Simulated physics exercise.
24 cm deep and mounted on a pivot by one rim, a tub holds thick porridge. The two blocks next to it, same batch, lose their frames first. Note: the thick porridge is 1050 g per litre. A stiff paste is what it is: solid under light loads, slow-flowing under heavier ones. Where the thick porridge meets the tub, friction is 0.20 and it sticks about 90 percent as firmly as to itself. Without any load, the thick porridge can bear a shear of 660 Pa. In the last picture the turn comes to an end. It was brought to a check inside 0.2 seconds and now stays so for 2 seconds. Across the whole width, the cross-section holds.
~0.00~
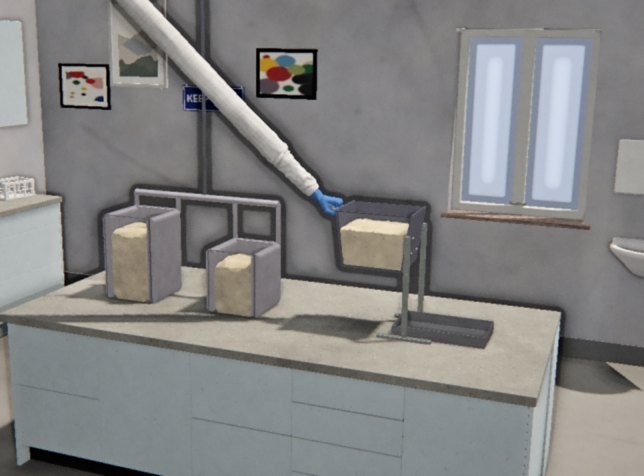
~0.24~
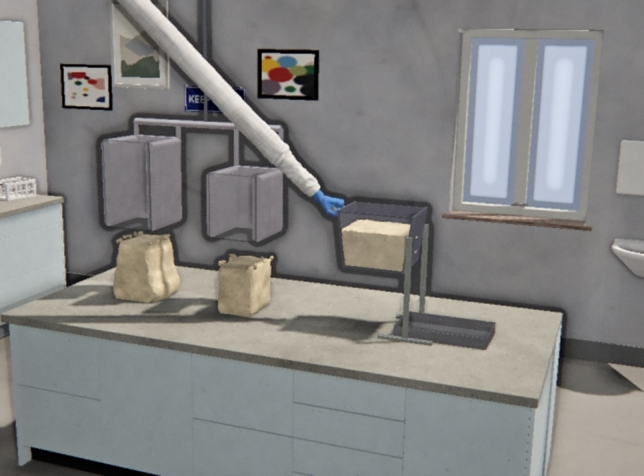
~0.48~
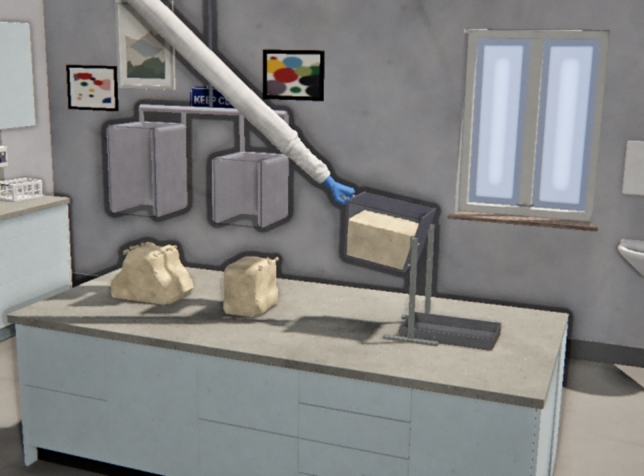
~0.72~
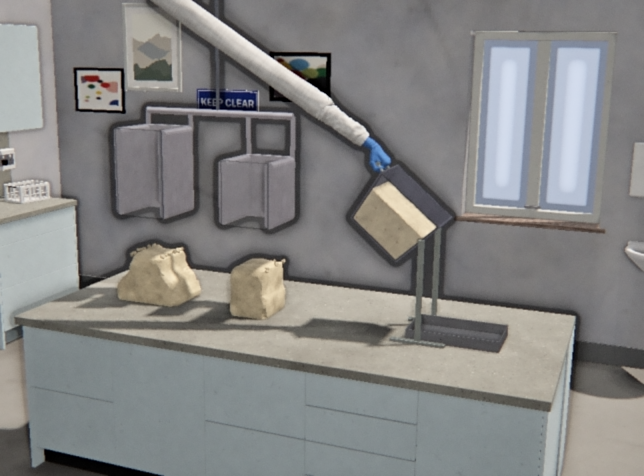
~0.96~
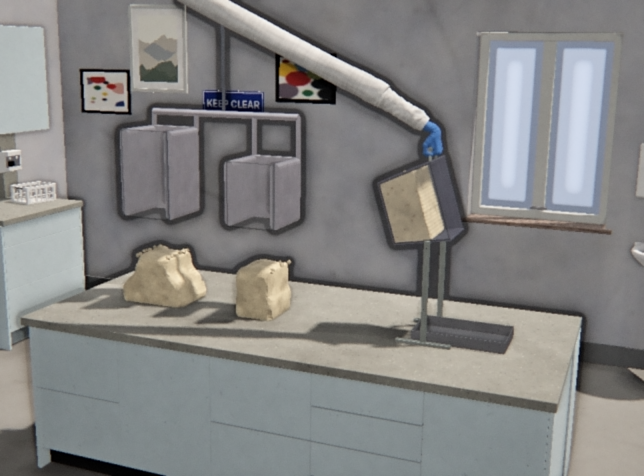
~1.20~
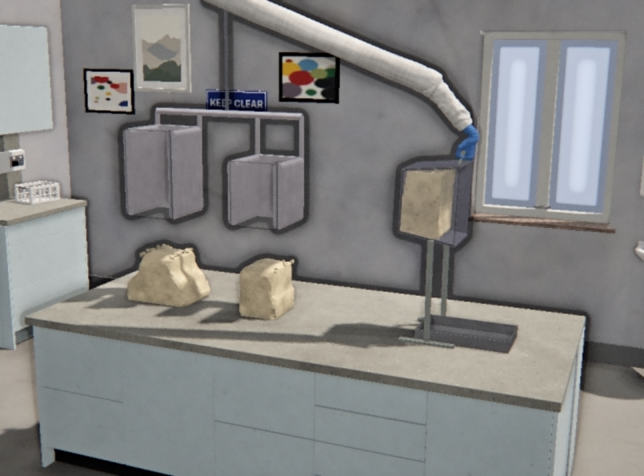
In the video, two grey boxes rise off pale blocks on a counter, and the left block slumps more than the right. Then a white arm with a blue hand turns a tub of thick porridge clockwise onto its side, the porridge still inside.
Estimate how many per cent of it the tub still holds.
The tub still holds some 58 per cent.
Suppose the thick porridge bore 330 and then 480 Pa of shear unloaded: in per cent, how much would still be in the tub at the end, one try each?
You'd see 40 percent the first time and 45 percent the second.
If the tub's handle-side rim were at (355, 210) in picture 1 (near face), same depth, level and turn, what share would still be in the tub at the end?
About 100 per cent.
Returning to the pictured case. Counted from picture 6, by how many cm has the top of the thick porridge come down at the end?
Roughly 15 cm.
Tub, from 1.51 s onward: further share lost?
I reckon it's around 40 in a hundred.
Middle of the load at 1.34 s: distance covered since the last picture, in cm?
It has moved around 3 centimetres.
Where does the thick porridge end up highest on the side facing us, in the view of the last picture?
About (419, 207).
By 1.34 s, the tub is at 92 degrees and holds 100 %.
By 1.51 s, the tub is at 92 degrees and holds 96 %.
By 1.68 s, the tub is at 92 degrees and holds 77 %.
By 1.85 s, the tub is at 92 degrees and holds 63 %.
By 3.20 s, at the end, the tub is at 92 degrees and holds 58 %.
